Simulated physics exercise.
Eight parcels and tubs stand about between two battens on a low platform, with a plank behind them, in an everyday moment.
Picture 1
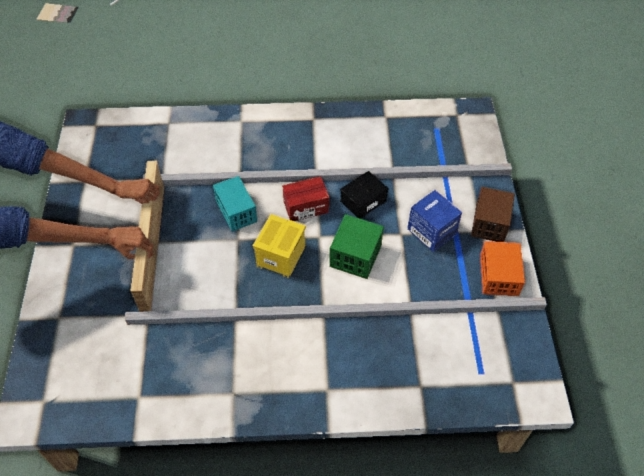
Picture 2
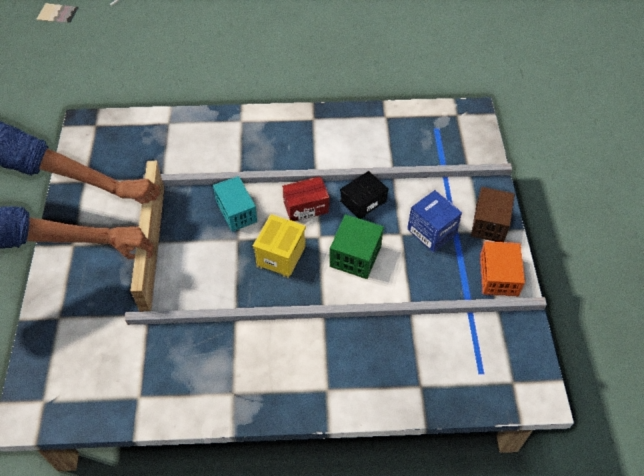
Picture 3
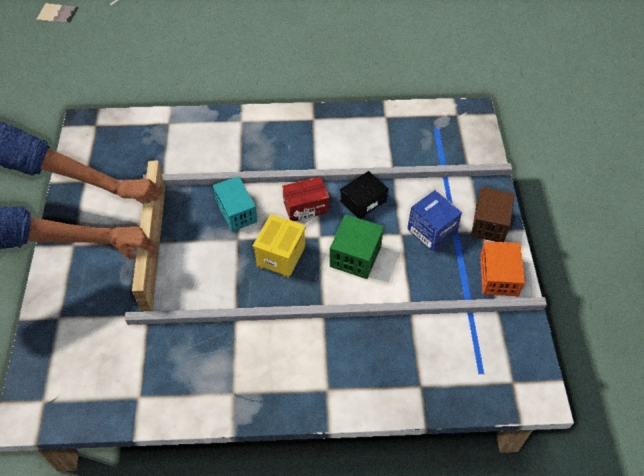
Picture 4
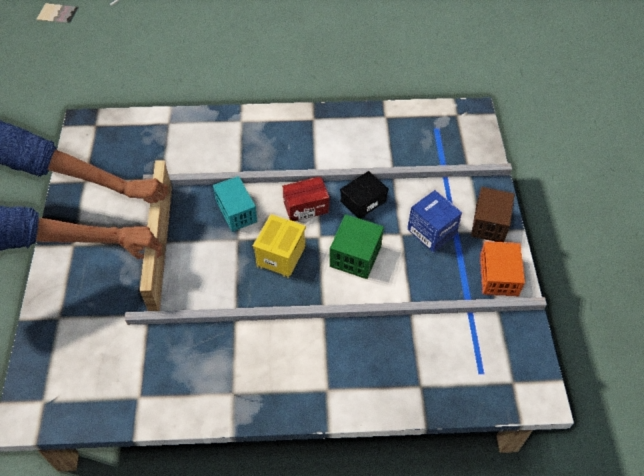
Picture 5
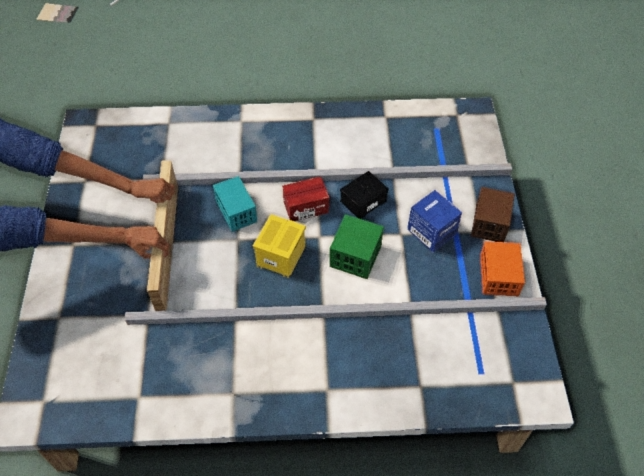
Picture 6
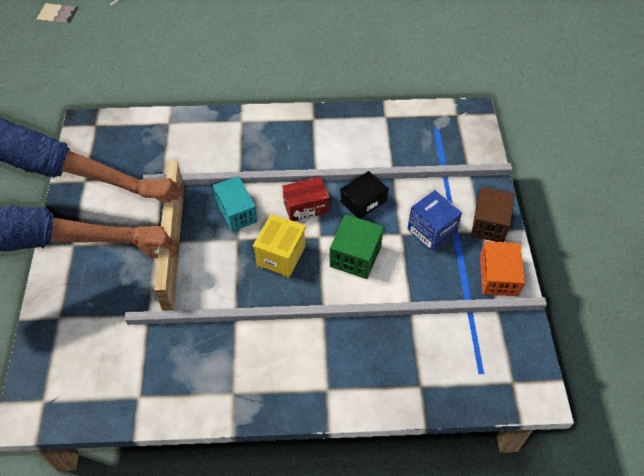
Two hands slide a wooden plank slightly right toward colourful boxes that stay still.
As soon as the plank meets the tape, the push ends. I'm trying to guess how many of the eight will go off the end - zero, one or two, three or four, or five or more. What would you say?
I would say three or four.
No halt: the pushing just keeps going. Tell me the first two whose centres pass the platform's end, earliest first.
Brown crate, blue box.
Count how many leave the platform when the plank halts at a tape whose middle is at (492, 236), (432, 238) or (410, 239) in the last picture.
So, reaching the ground: 6, then 1, then 1.
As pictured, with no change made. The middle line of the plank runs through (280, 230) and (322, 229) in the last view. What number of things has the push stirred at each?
Well, it's 4 at the first one and 5 at the second.
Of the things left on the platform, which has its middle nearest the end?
Green crate, foremost.
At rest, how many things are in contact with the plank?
At rest, 2 are in contact.
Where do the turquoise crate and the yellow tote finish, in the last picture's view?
The turquoise crate stops around (466, 200); the yellow tote around (479, 234).
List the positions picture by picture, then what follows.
In the first frame, brown crate (493, 215); orange crate (502, 269); blue box (434, 221); plank (149, 235); tape (456, 237).
In the second frame, orange crate (502, 269); turquoise crate (235, 204).
In the third frame, blue box (434, 221); black tote (364, 196).
In the fourth frame, brown crate (493, 215); plank (157, 234).
In the fifth frame, orange crate (502, 269); green crate (356, 247).
In the sixth frame, brown crate (493, 215); orange crate (502, 269); blue box (434, 221); plank (171, 234); tape (456, 237).
Soon after, none off yet; brown crate at rest near (493, 215); orange crate at rest near (502, 269); blue box at rest near (434, 221).
In the end, the number that fall off is three or four; gone, black tote, blue box, orange crate and brown crate.
